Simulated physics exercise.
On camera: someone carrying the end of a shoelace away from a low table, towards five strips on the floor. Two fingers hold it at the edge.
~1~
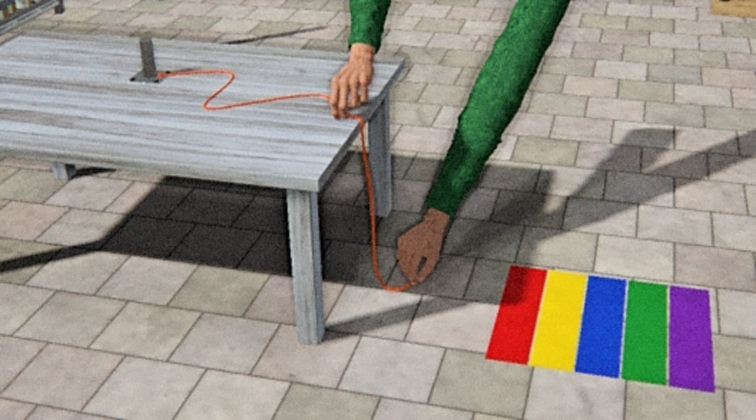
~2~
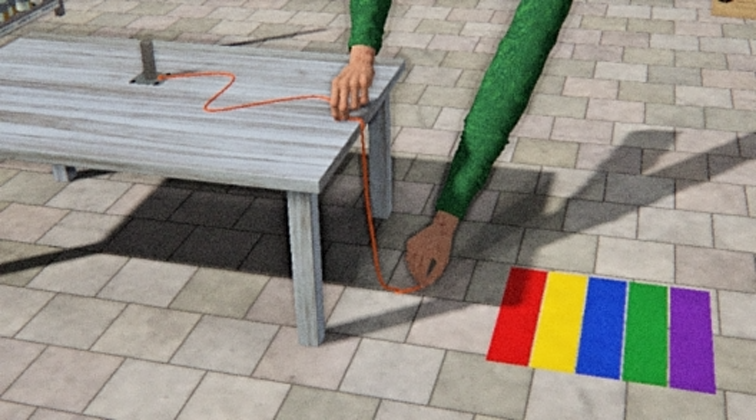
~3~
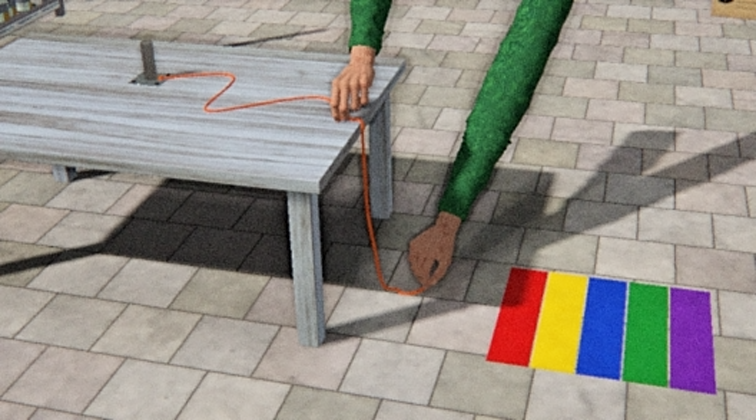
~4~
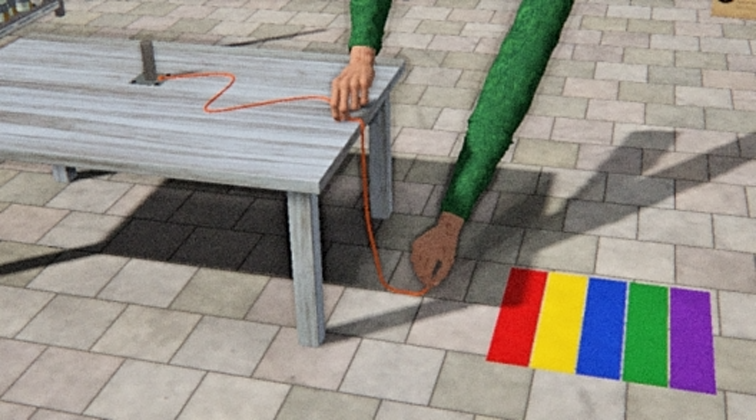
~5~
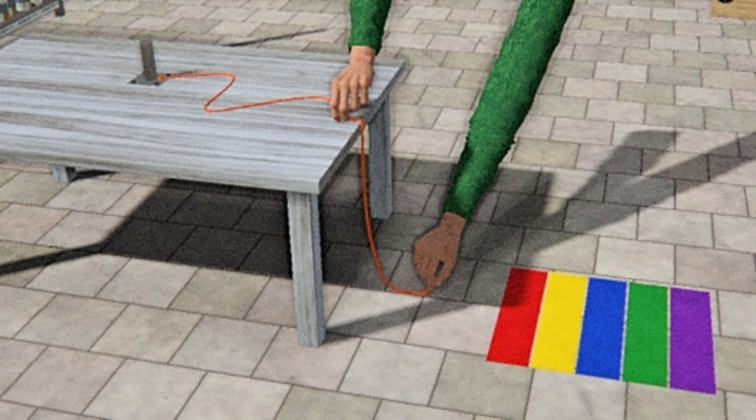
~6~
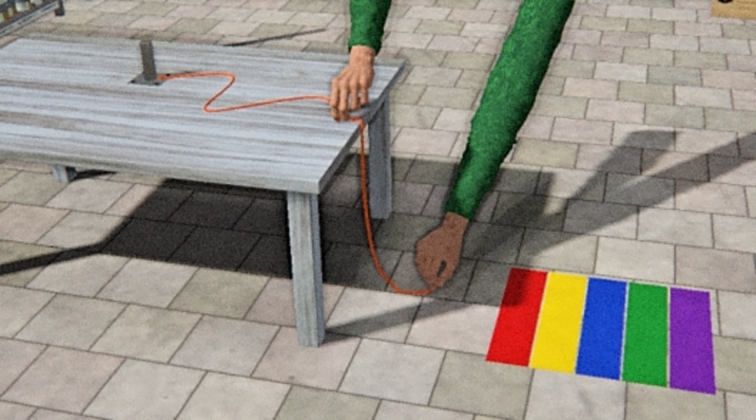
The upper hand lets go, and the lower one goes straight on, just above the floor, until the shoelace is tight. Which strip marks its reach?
The purple one.
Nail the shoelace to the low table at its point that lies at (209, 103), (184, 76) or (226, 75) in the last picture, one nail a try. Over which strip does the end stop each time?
In that order: Blue; purple; purple.
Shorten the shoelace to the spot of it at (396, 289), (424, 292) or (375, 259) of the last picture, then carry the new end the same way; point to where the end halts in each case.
Try by try, around (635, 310), (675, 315) and (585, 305).
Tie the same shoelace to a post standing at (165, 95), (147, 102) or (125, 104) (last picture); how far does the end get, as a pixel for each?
About (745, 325), (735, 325) and (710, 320).
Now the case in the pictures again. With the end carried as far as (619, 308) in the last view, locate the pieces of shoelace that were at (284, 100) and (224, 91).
About (368, 126), and the other about (261, 92).
Soon after, end near (618, 308); over blue.
Then, end near (669, 315); over green.
At full stretch, end near (700, 319); over purple. It halts on the purple strip.
